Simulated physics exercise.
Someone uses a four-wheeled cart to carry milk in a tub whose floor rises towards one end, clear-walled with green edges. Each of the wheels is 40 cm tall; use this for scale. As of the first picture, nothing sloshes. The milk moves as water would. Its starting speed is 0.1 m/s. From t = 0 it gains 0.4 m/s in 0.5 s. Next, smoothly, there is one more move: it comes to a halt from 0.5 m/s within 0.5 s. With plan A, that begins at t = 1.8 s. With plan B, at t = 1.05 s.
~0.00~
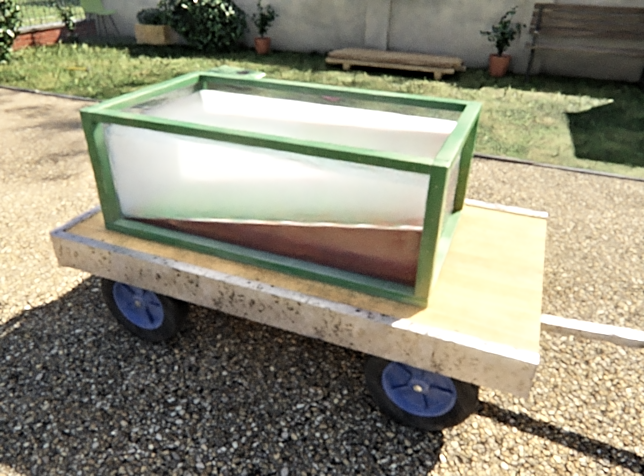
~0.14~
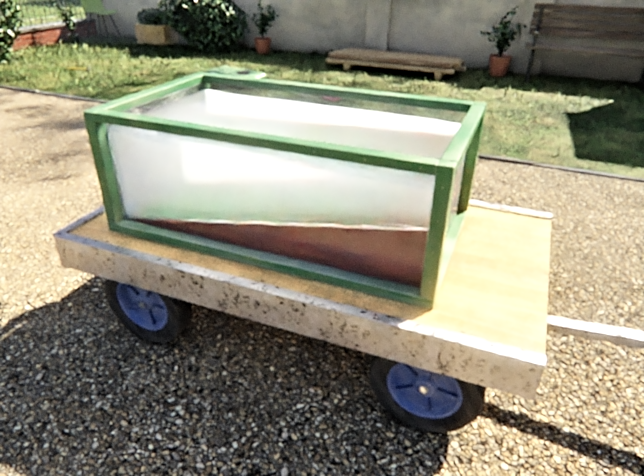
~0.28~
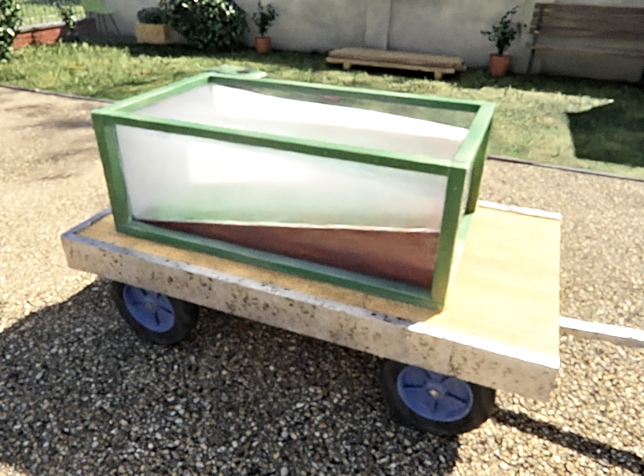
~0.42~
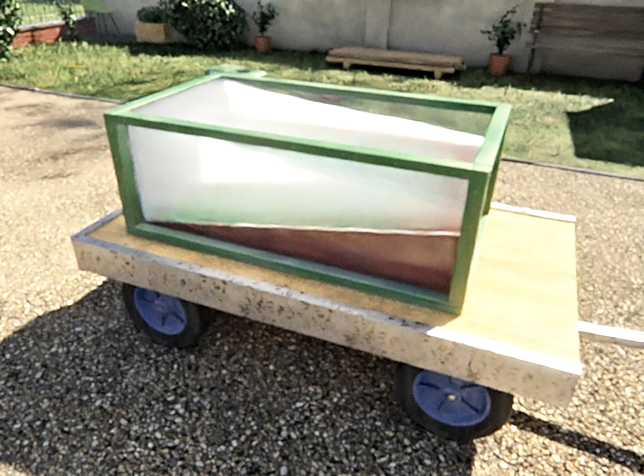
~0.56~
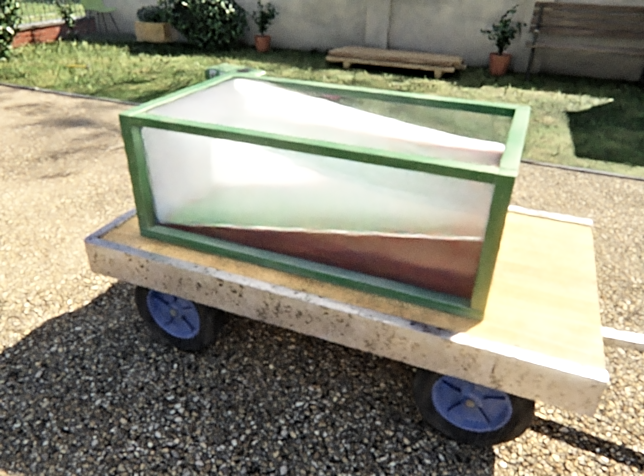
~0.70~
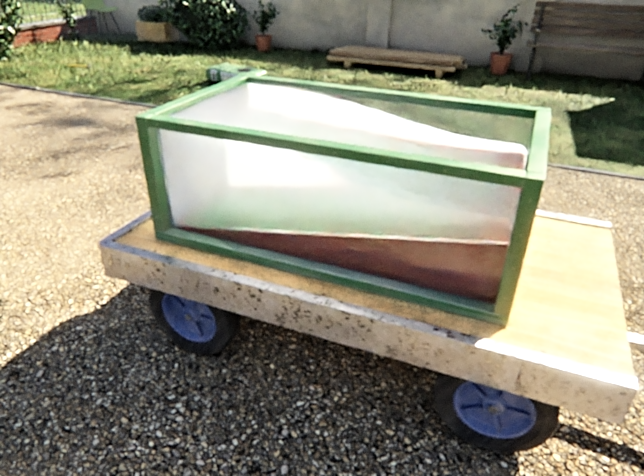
The clip shows a flat cart with blue-hubbed wheels carrying a clear-walled, green-edged tub of white liquid across gravel. As the cart rolls a short way right, the liquid's surface, level at first, tilts, rising towards the left end.
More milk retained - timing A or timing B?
Timing A retains more.
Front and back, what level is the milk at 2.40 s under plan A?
Front 44 cm, back 38 cm.
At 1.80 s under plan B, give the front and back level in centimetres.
The front reads 46 cm and the back 28 cm.
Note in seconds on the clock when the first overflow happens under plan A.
I'd put it at near 1.8 seconds.
For plan A, 2.40 s in, the surface is 44 cm up at the front and 37 cm at the back; 1 per cent is out, over the front.
For plan A, 5.28 s in, 1 per cent is out, over the front, 2 of 228 litres.
For plan B, 1.80 s in, the surface is 46 cm up at the front and 29 cm at the back; 4 per cent is out, over the front.
For plan B, 4.53 s in, 9 per cent is out, over the front, 19 of 228 litres.
